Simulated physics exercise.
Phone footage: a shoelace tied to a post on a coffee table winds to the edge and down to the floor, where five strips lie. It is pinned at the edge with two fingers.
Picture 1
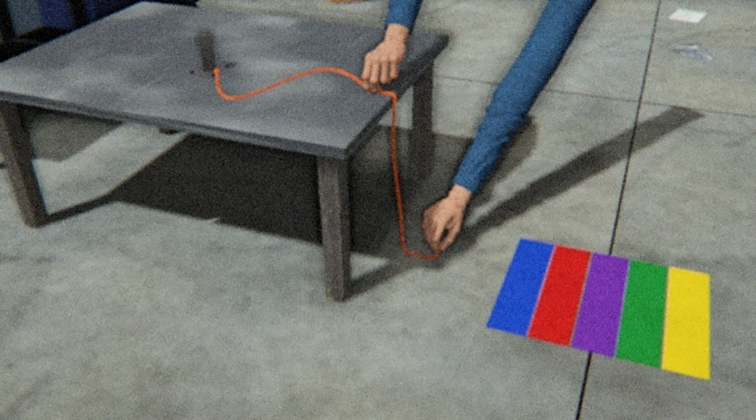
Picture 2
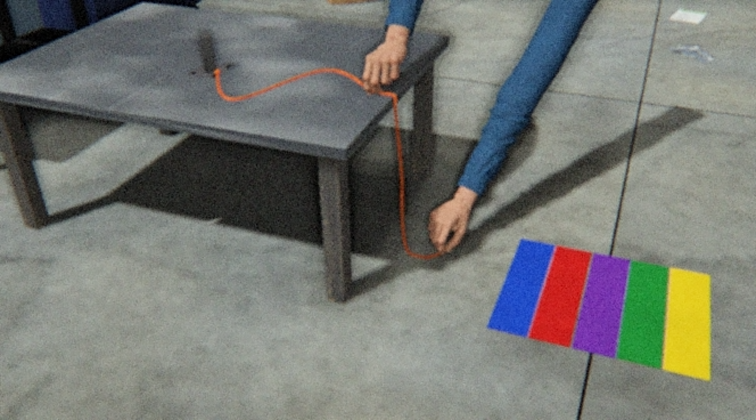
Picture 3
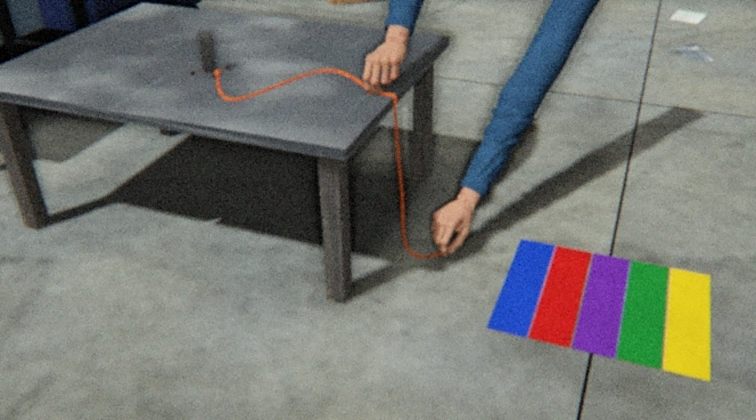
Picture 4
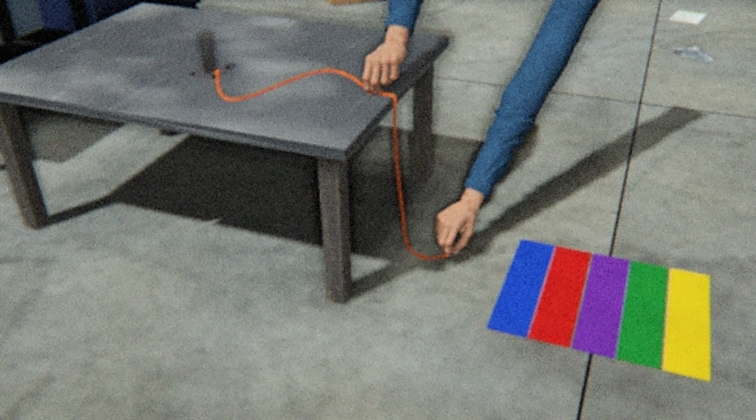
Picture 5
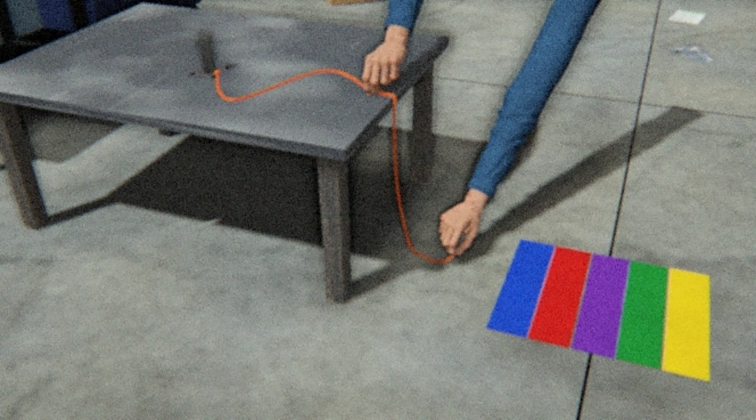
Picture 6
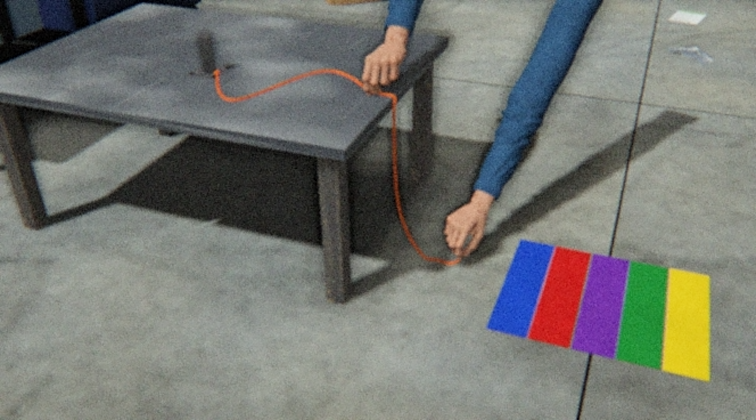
On a concrete floor beside a low table, a hand slowly drawing an orange cord's end slightly right, another pinning it at the edge.
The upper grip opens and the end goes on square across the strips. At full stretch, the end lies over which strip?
Over the yellow strip.
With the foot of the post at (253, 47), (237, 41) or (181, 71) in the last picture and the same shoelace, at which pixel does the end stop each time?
Try by try, about (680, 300), (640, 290) and (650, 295).
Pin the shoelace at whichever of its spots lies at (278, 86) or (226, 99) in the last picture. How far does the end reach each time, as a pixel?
(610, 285); (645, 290).
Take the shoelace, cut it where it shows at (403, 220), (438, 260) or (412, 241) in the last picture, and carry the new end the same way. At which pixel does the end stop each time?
Roughly at (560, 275) for the first, (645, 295) for the second and (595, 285) for the third.
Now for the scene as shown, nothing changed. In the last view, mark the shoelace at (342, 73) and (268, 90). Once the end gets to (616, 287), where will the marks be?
You'll see them at (395, 122) and then at (324, 87).
A little later, end near (616, 287); over purple.
Next, end near (660, 296); over green.
When it is tight, end near (688, 301); over yellow. It halts on the yellow strip.
